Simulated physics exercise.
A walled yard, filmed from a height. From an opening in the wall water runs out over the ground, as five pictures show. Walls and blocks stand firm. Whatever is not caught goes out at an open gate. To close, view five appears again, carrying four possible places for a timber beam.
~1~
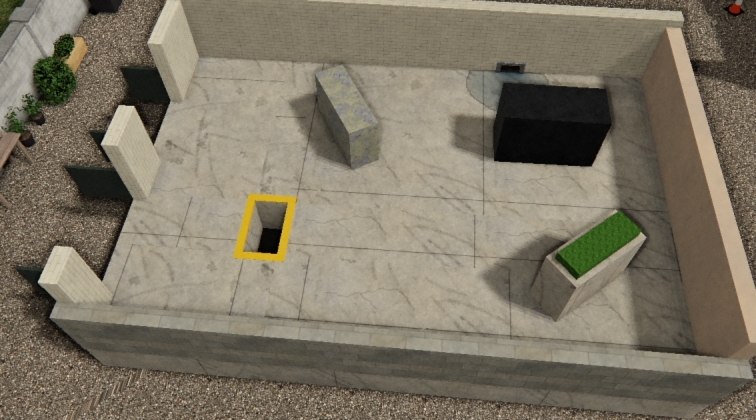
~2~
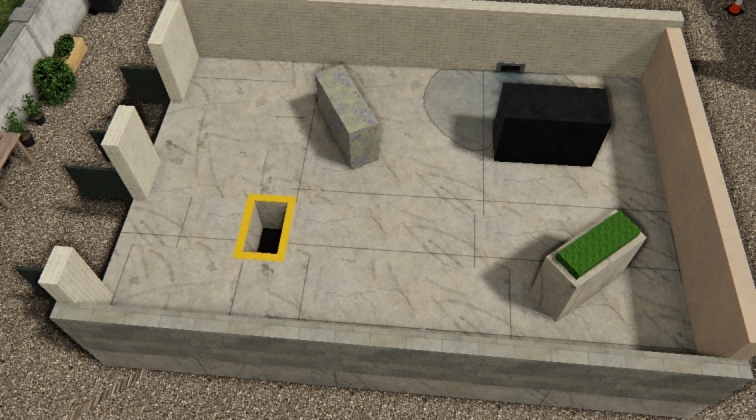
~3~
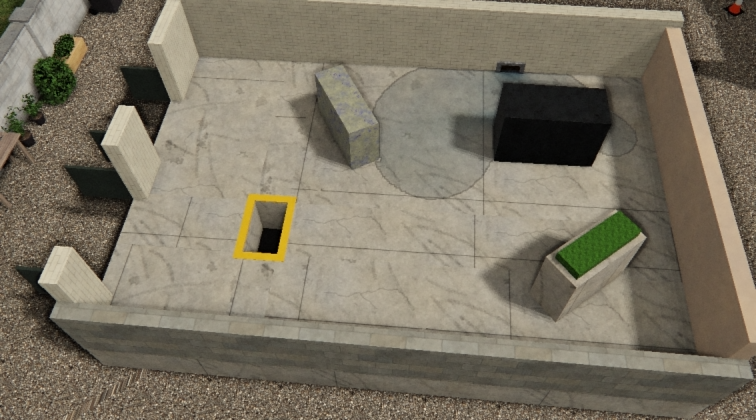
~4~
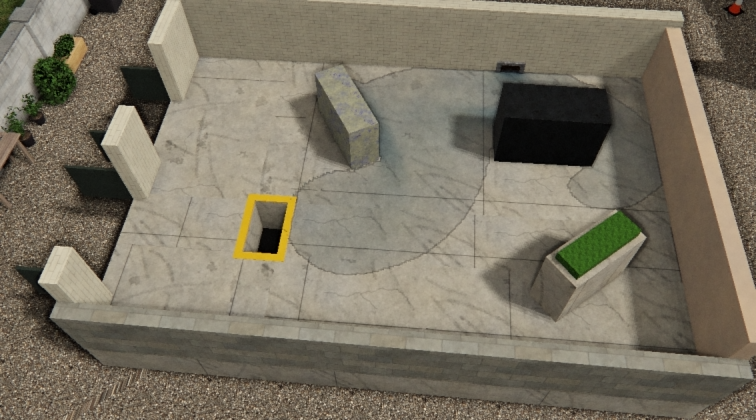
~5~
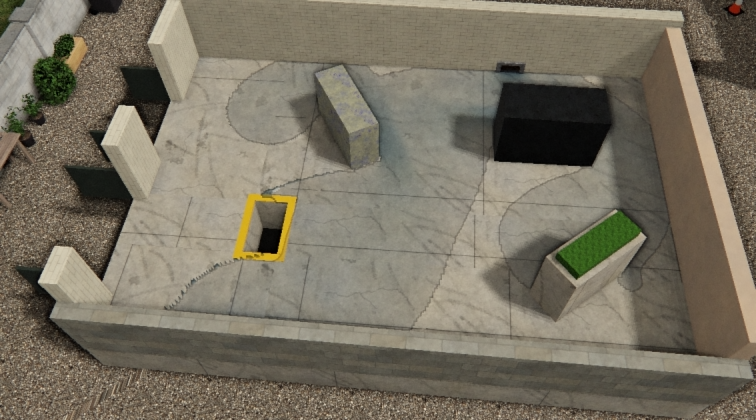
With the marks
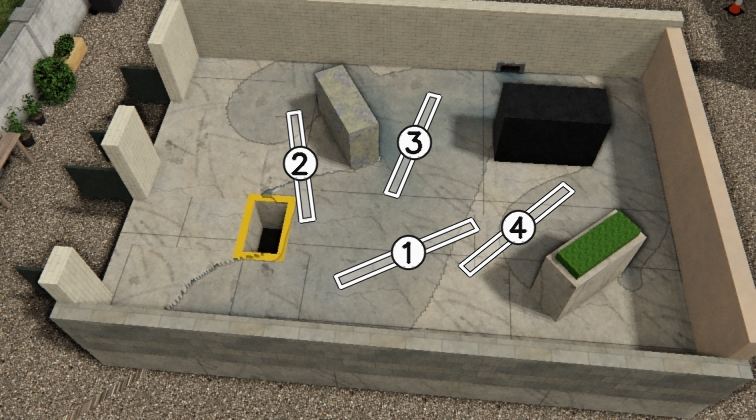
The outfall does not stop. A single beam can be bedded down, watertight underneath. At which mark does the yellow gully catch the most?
I would pick place 1.
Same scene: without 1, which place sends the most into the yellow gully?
Place 4.
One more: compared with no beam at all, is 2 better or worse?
It is worse.
In white, 1 from (338, 281) to (474, 224); 2 from (293, 112) to (307, 220); 3 from (391, 194) to (434, 95); 4 from (465, 270) to (567, 187).
With 1, about 19 % of the stream goes into the yellow gully, about 81 % out by the gates.
With 2, about 5 % of the stream goes into the yellow gully, about 95 % out by the gates.
With 3, about 6 % of the stream goes into the yellow gully, about 94 % out by the gates.
With 4, about 11 % of the stream goes into the yellow gully, about 88 % out by the gates.
